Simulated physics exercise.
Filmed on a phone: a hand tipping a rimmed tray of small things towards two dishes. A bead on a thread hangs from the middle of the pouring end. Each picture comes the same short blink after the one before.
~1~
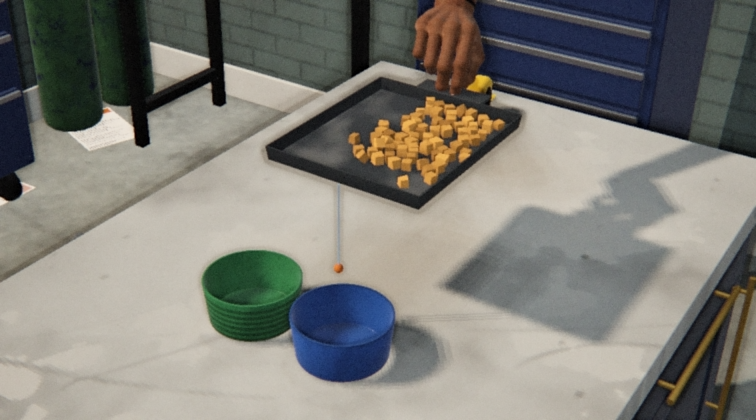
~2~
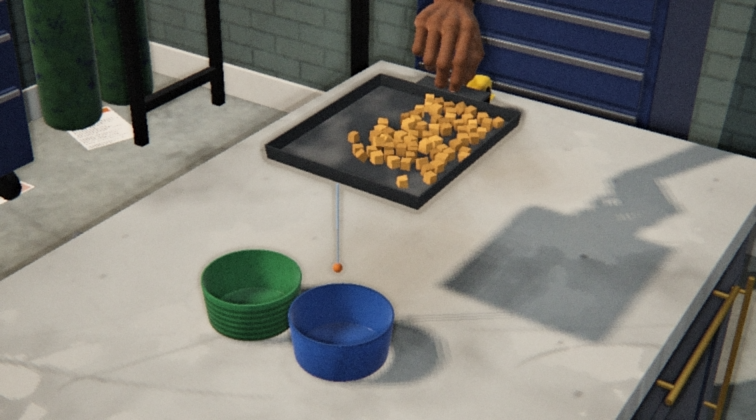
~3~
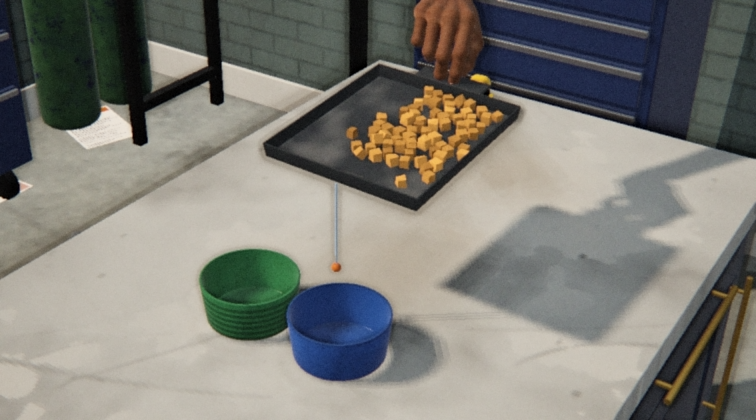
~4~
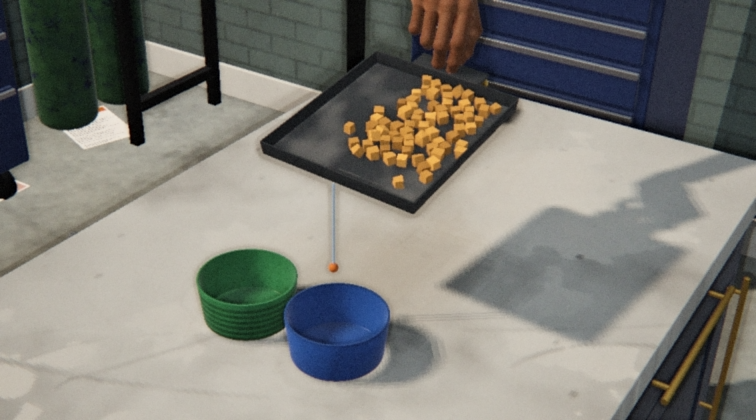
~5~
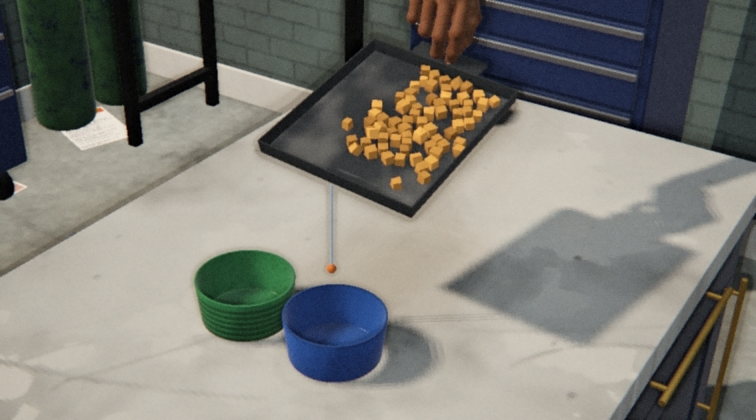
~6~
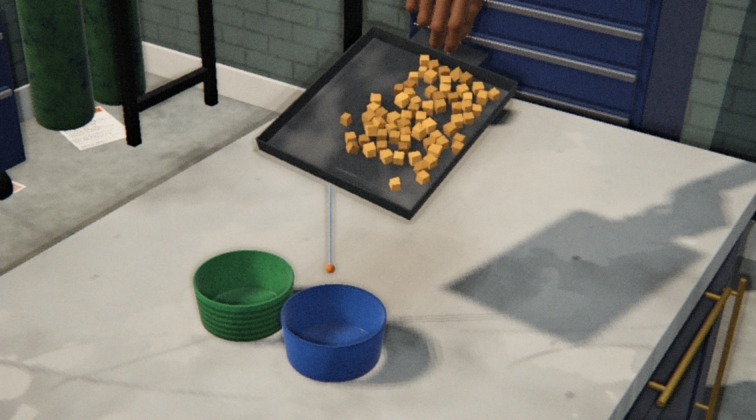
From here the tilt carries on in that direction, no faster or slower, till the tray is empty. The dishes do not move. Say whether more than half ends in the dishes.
In the dishes lies only the smaller part of it.
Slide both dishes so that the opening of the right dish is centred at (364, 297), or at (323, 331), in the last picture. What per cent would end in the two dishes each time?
First some 40, then 20 per cent.
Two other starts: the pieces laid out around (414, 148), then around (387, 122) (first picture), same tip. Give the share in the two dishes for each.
In turn 40 and 50 in a hundred.
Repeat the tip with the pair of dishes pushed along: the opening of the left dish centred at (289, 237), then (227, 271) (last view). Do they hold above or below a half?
In turn: Under half; the smaller part.
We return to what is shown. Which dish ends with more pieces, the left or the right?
It is the right dish.
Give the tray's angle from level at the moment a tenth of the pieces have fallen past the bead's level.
At some 115 degrees.
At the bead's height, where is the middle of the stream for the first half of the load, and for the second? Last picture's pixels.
Around (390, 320) and then (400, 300).
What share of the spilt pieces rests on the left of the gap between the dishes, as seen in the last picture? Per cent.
Close to 0 per cent.
Shortly afterwards, tray tipped steeply; the whole lot on the tray.
Next, tray tipped past a quarter turn; all but a few on the tray; only a few in the right dish.
Some moments later, tray tipped past a quarter turn; near a third in the right dish; near two thirds outside both.
In the end, tray tipped past a quarter turn; near a third in the right dish; none at all in the left dish; near two thirds outside both.
